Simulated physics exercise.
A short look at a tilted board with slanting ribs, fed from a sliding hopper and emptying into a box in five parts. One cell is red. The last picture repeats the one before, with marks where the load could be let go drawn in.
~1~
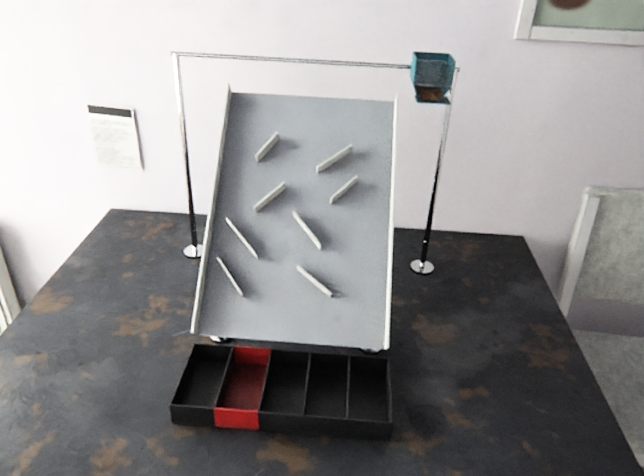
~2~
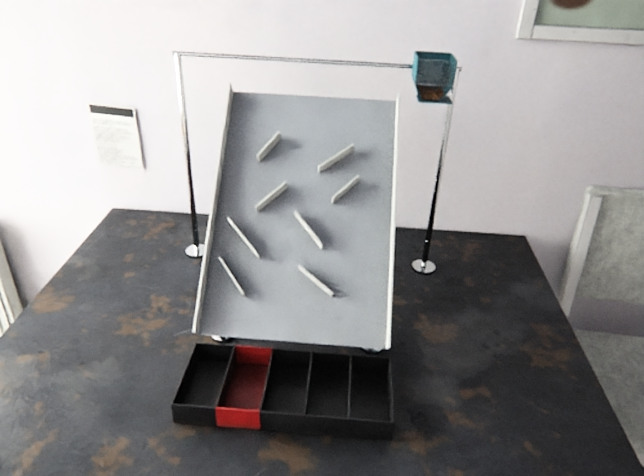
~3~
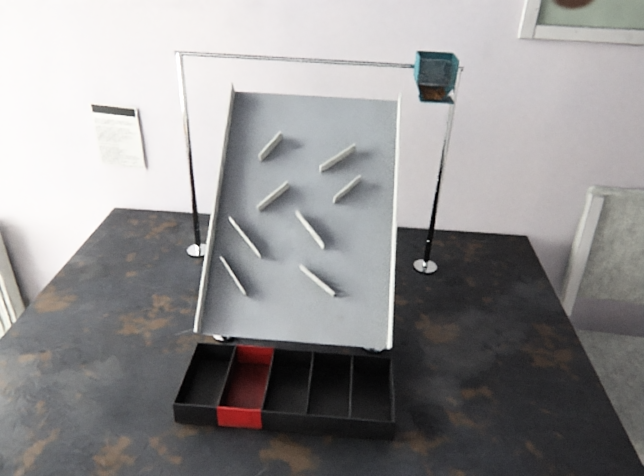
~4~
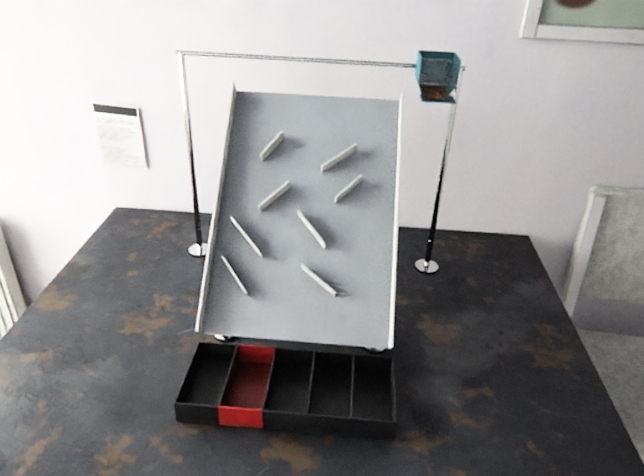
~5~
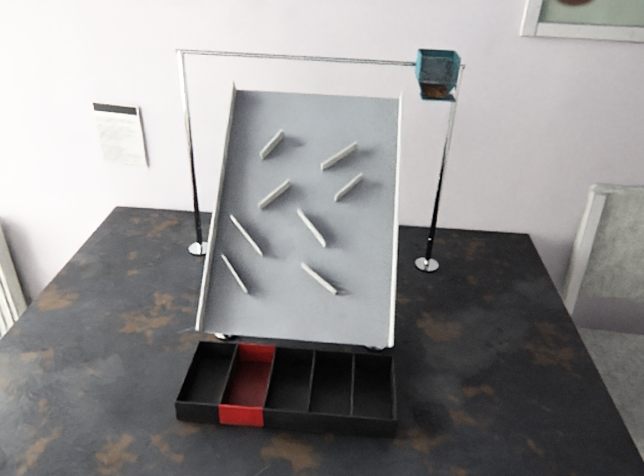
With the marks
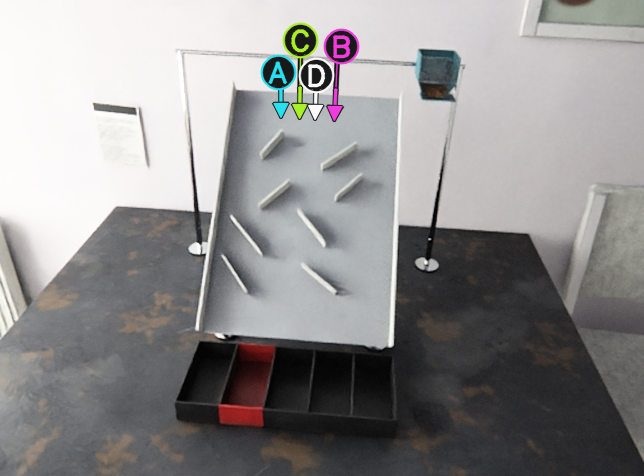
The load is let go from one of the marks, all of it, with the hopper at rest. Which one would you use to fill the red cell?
Go for B.
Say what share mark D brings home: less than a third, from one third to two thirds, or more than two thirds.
Less than a third.
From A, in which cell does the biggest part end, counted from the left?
The first from the left.
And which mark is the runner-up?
That would be D.
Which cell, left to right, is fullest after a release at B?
It is the second one.
On the marked copy, mark A meets the board at (280, 112); mark B meets the board at (334, 115); mark C meets the board at (299, 113); mark D meets the board at (315, 114).
With A, none in the red cell, nearly all in other cells.
With B, about two thirds in the red cell, about a third in other cells, a stray few outside the box.
With C, a small part in the red cell, nearly all in other cells.
With D, about a quarter in the red cell, most in other cells.
